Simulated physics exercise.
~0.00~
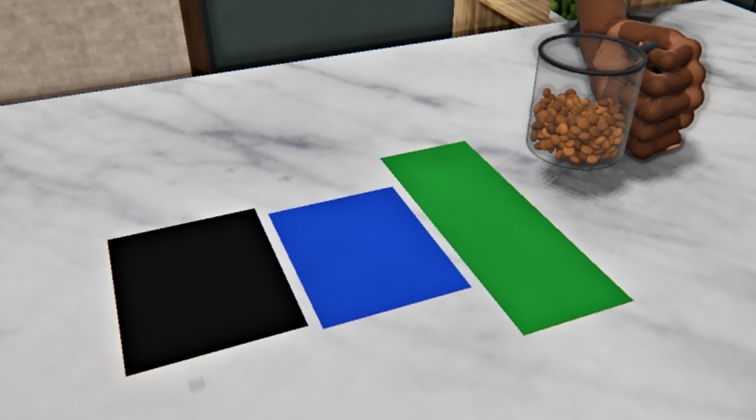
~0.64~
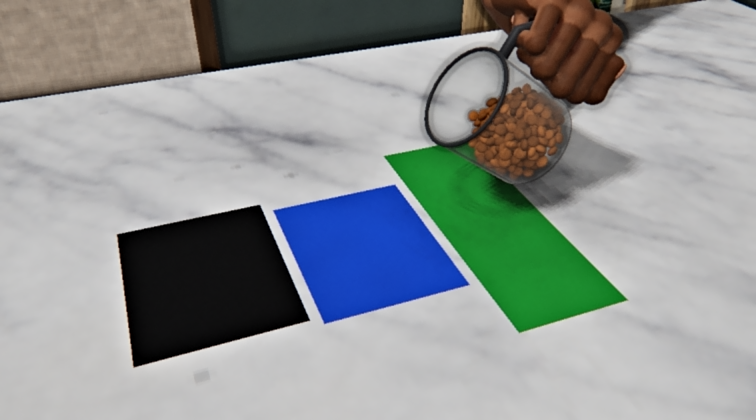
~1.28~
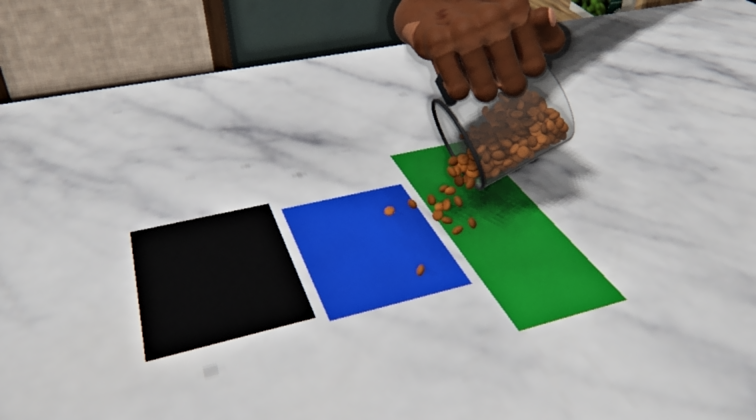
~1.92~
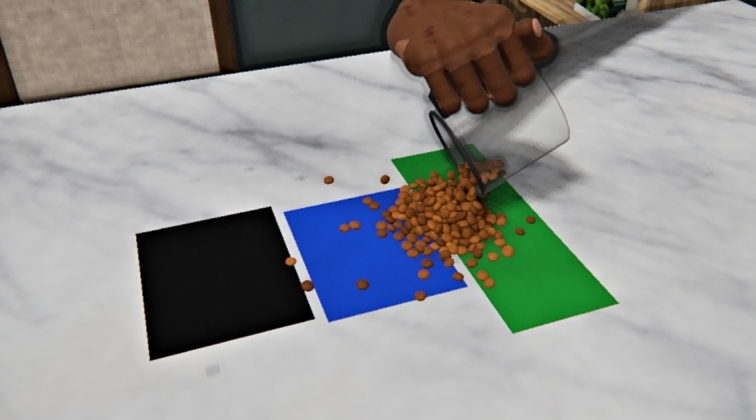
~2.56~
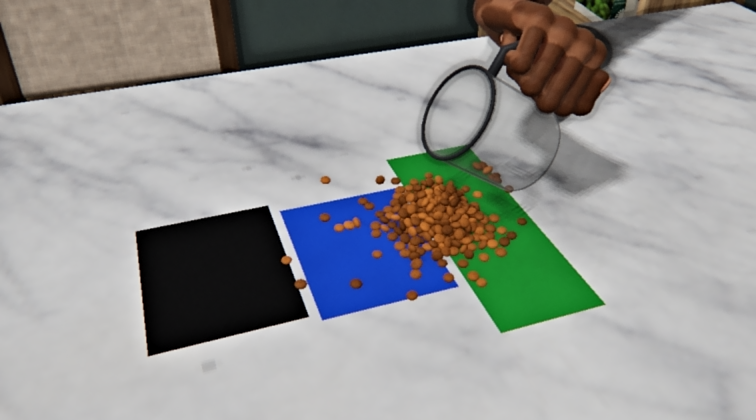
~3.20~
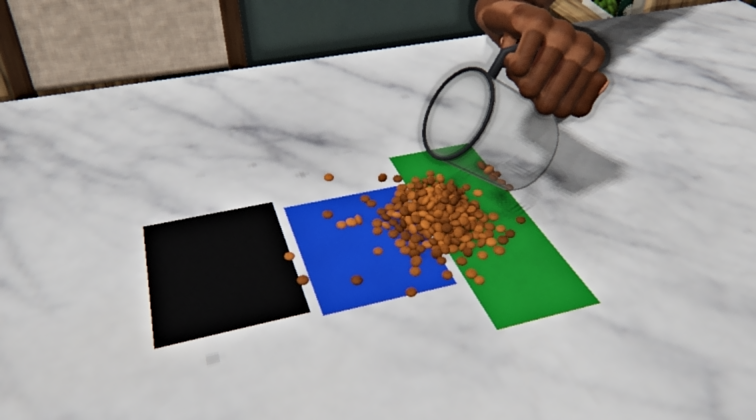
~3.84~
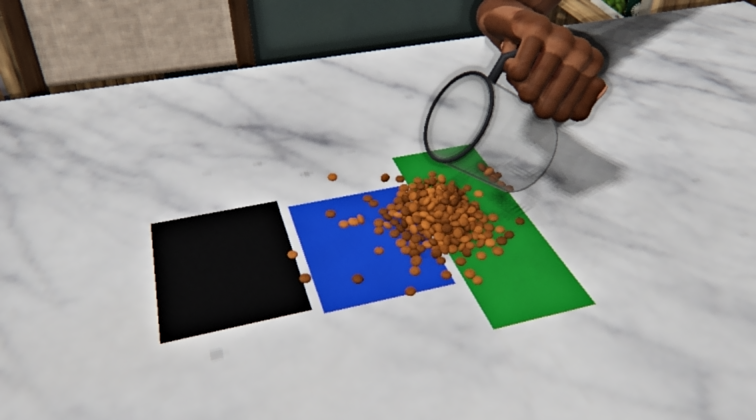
On a marble table, a hand tips kibble from a clear cup onto green and blue mats.
